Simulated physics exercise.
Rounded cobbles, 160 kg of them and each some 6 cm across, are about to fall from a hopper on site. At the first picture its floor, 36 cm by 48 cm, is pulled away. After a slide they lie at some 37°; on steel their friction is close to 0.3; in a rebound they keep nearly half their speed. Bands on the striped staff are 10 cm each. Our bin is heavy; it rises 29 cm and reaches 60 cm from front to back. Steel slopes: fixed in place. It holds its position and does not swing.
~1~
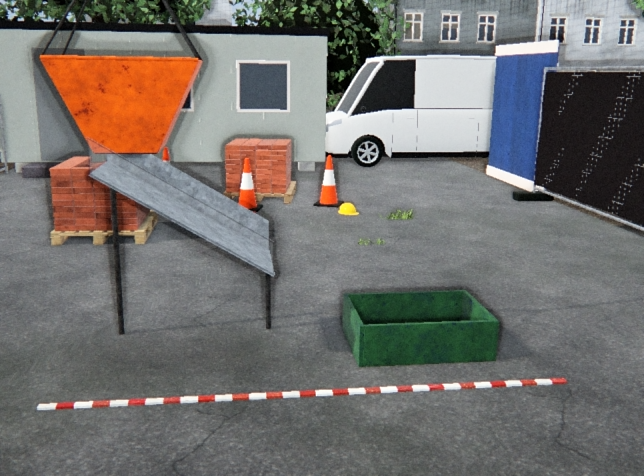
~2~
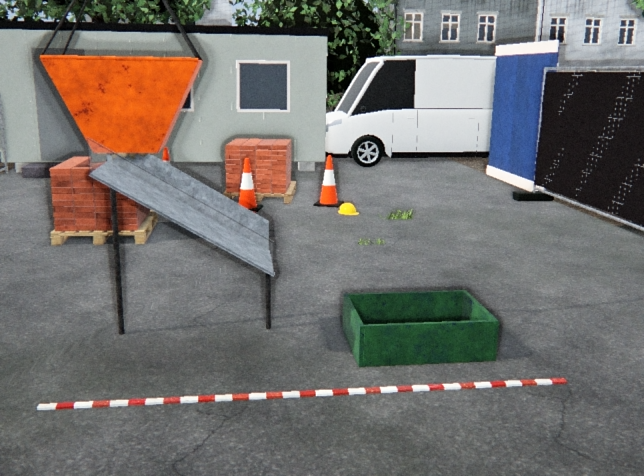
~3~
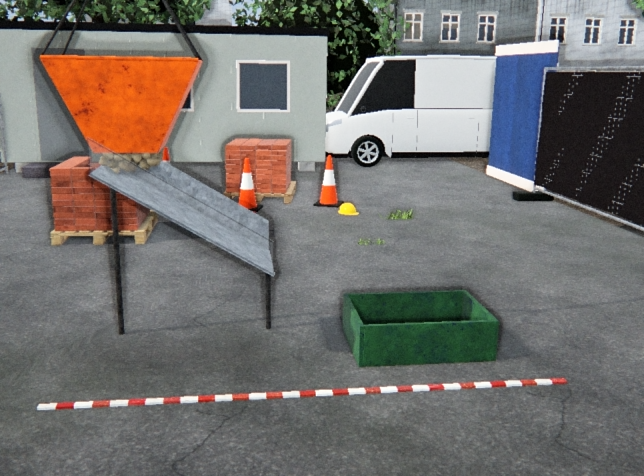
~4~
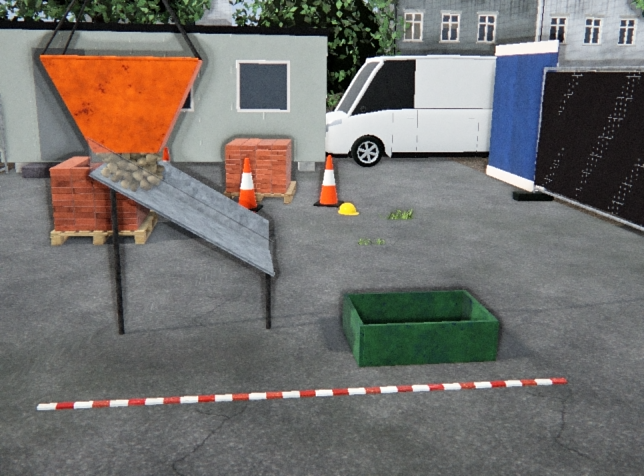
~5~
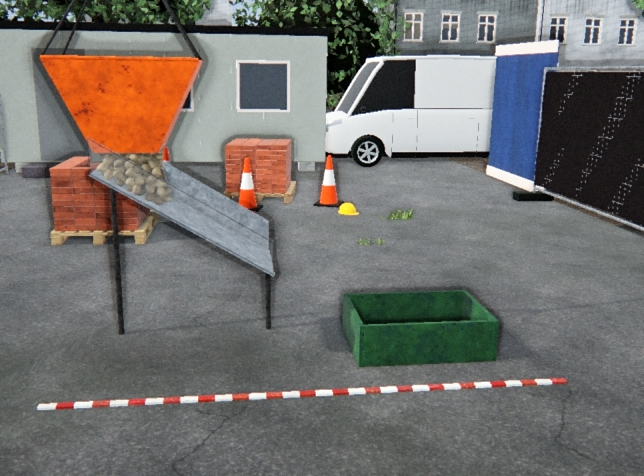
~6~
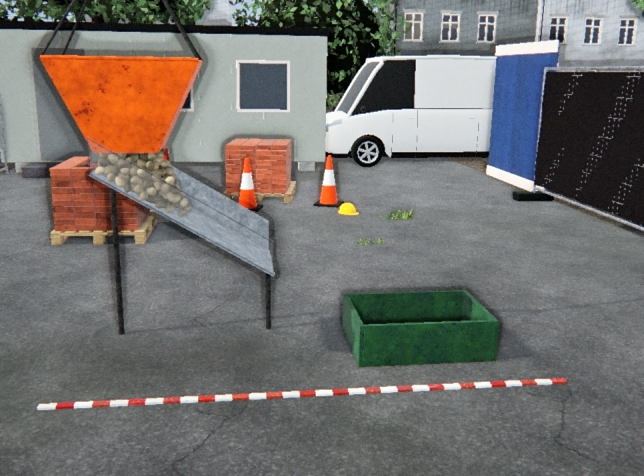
Rounded cobbles drop from the orange hopper and slide rightward down the sloping grey steel chute.
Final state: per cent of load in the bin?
2 per cent.
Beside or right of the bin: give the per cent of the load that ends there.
Share of load: Near 10 %.
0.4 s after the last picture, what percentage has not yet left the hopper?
Near 20 % is still in there.
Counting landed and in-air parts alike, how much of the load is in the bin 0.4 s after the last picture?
Around 0 per cent at that point.
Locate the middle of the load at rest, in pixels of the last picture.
About (326, 340).
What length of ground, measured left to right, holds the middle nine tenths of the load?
I'd put it at close to 70 cm.
Then, 0.4 s after the last picture, 22 % in the hopper, 71 % on the steel, 7 % falling or lying left of the bin; the stones farthest right are at (319, 296).
Then, 0.8 s after the last picture, 0 % in the hopper, 58 % on the steel, 41 % falling or lying left of the bin; the stones farthest right are at (355, 327).
Then, 1.4 s after the last picture, 0 % in the hopper, 14 % on the steel, 82 % falling or lying left of the bin, 1 % falling or lying in the bin, 3 % falling or lying beside or right of the bin; the stones farthest right are at (394, 331).
Then, 2.3 s after the last picture, 0 % in the hopper, 89 % falling or lying left of the bin, 2 % falling or lying in the bin, 9 % falling or lying beside or right of the bin; the stones farthest right are at (423, 326).
Then, 4.2 s after the last picture, 0 % in the hopper, 89 % left of the bin, 2 % in the bin, 10 % beside or right of the bin; the stones farthest right are at (424, 326).
